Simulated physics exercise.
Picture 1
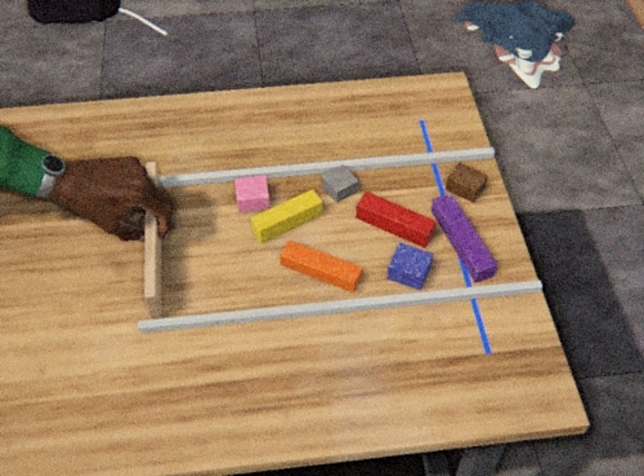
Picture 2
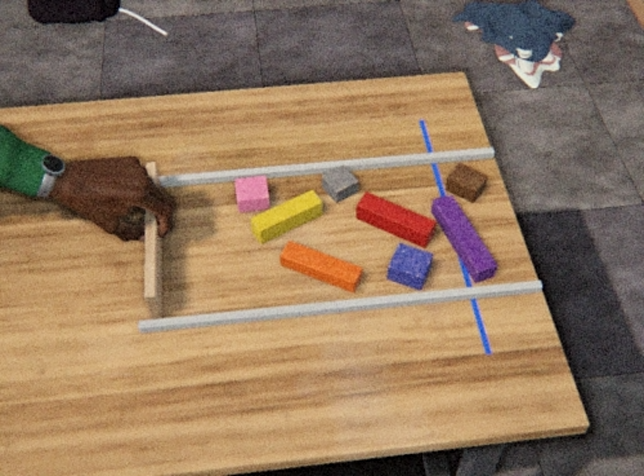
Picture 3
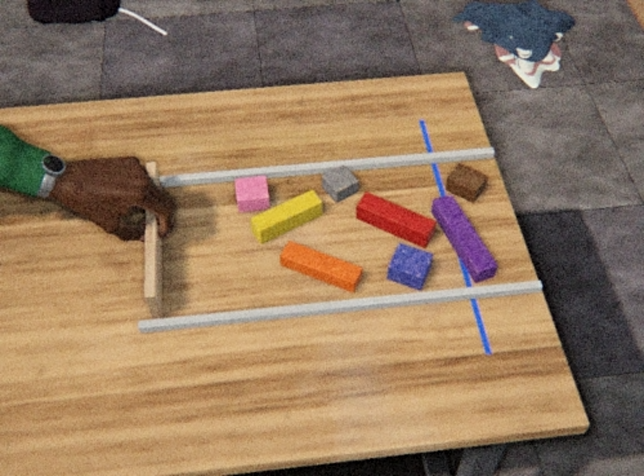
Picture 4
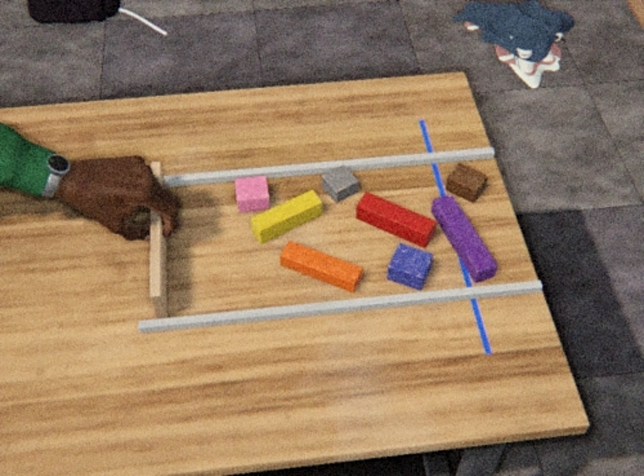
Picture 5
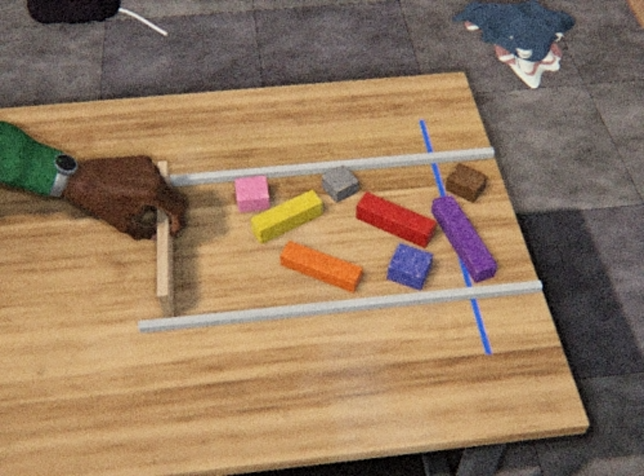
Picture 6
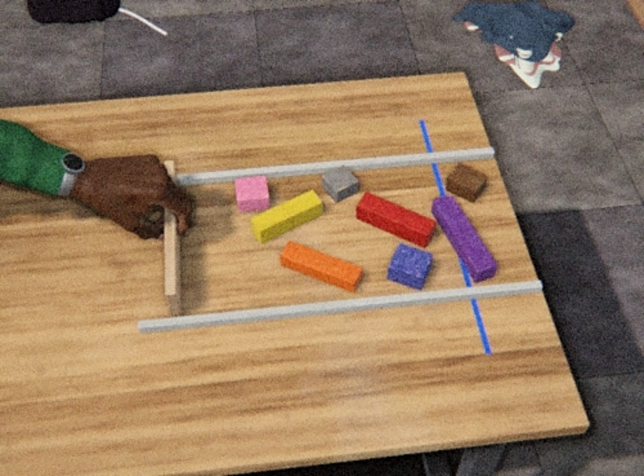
A hand slides a wooden board slightly right between two rails, while the colored blocks stay still.
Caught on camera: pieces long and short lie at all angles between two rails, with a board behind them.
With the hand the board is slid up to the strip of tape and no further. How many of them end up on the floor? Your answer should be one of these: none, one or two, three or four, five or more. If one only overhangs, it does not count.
The count is one or two.
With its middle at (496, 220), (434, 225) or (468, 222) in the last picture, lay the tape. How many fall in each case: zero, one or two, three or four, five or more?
The falls would be at least five; zero; one to two.
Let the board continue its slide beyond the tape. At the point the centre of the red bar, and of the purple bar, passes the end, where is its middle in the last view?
First it's close to (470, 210), next close to (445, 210).
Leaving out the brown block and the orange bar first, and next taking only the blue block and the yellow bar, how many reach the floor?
The counts: 0 and 1.
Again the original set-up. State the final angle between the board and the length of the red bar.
Roughly 40 degrees.
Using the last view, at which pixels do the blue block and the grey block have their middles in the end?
Listed in order, first is (511, 262) and the other is (480, 164).
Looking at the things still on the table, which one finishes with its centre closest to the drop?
That's the red bar.
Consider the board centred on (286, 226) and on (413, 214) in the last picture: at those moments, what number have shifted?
By then 4, and later 8.
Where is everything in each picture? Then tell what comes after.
Brown block (467, 183); purple bar (463, 237); blue block (410, 266); board (154, 238); tape (451, 224), in the first frame.
Purple bar (463, 238); board (154, 238), in the second frame.
Blue block (410, 267); orange bar (321, 267), in the third frame.
Brown block (467, 183); red bar (395, 220), in the fourth frame.
Purple bar (463, 238); yellow bar (287, 217), in the fifth frame.
Brown block (467, 183); purple bar (463, 238); blue block (410, 267); board (173, 236); tape (451, 224), in the sixth frame.
Soon after, none off yet; brown block at rest near (467, 183); purple bar at rest near (463, 238); blue block at rest near (410, 267).
At rest, the number that fall off is one or two; fallen, purple bar and brown block.
